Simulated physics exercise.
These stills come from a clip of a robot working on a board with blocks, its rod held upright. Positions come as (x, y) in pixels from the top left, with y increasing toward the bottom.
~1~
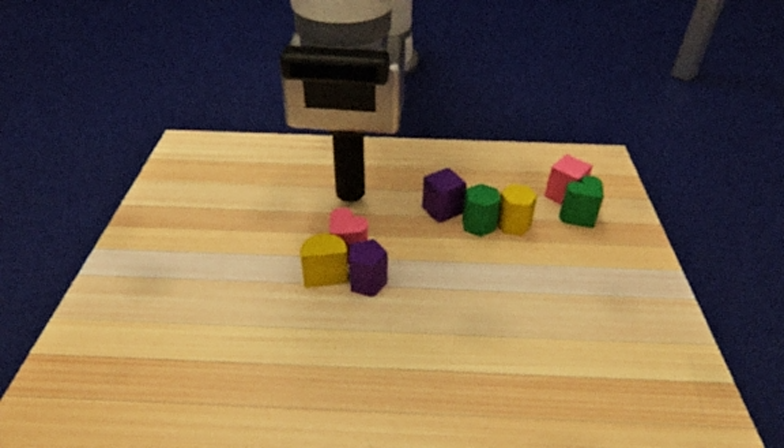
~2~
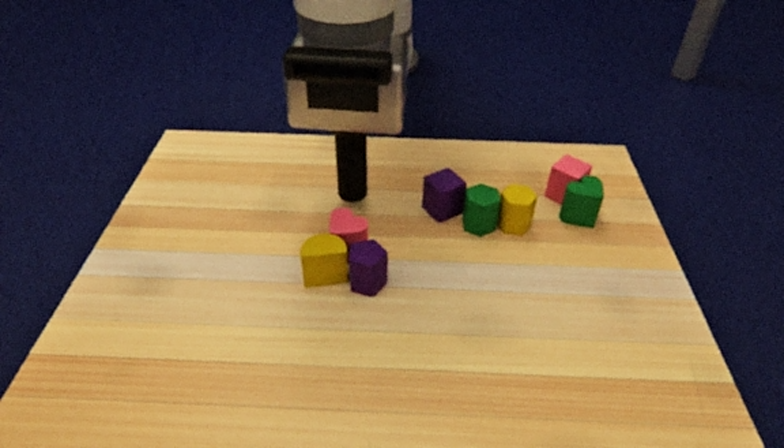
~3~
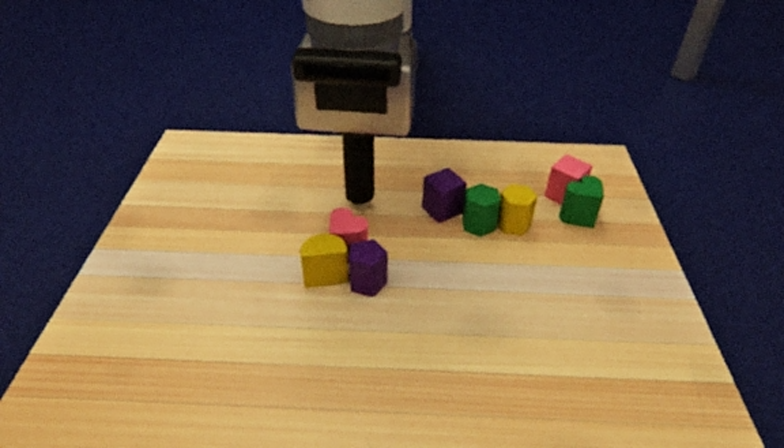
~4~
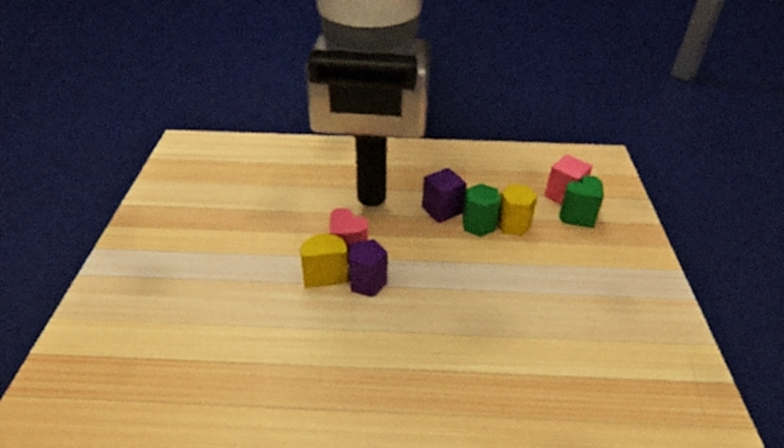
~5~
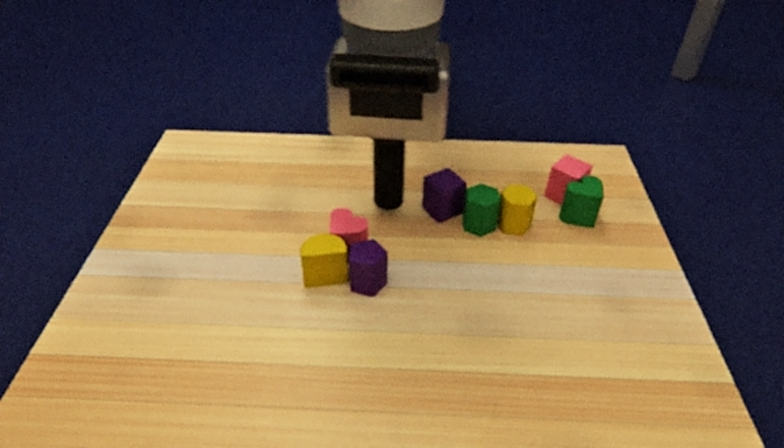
A robot arm with a black rod hangs over the far side of a light striped wooden board, seen from above at an angle against dark blue. A yellow block, a pink heart and a purple block cluster left of centre, while purple, green, yellow, pink and green blocks sit farther right. The rod slides slowly right toward the purple block, touching nothing, as the blocks and camera stay still.
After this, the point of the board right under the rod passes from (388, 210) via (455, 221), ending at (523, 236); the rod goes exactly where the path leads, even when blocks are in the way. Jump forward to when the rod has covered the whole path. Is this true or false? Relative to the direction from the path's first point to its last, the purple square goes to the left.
Answer: True.
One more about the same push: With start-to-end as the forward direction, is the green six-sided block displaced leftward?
I'd say no.
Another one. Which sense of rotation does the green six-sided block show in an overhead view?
Answer: With the clock.
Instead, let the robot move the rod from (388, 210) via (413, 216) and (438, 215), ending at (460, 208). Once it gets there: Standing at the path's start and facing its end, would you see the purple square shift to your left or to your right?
Facing the way the path runs, start to end, you'll find the purple square has shifted left.
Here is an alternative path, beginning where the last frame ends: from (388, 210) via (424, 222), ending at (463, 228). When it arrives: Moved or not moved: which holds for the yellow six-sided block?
The block moves away from its spot.
What follows on the original path. One third of the way, rod at (435, 208); purple square at (463, 177).
Two thirds of the way, rod at (481, 217); purple square at (478, 173), turned 30° anticlockwise; green six-sided block at (517, 200); yellow six-sided block at (552, 197), turned 15° anticlockwise.
At the end, rod at (525, 227); purple square at (478, 173), turned 30° anticlockwise; green six-sided block at (562, 218), turned 30° clockwise; yellow six-sided block at (585, 204), turned 90° anticlockwise; green heart-shaped block at (592, 185).
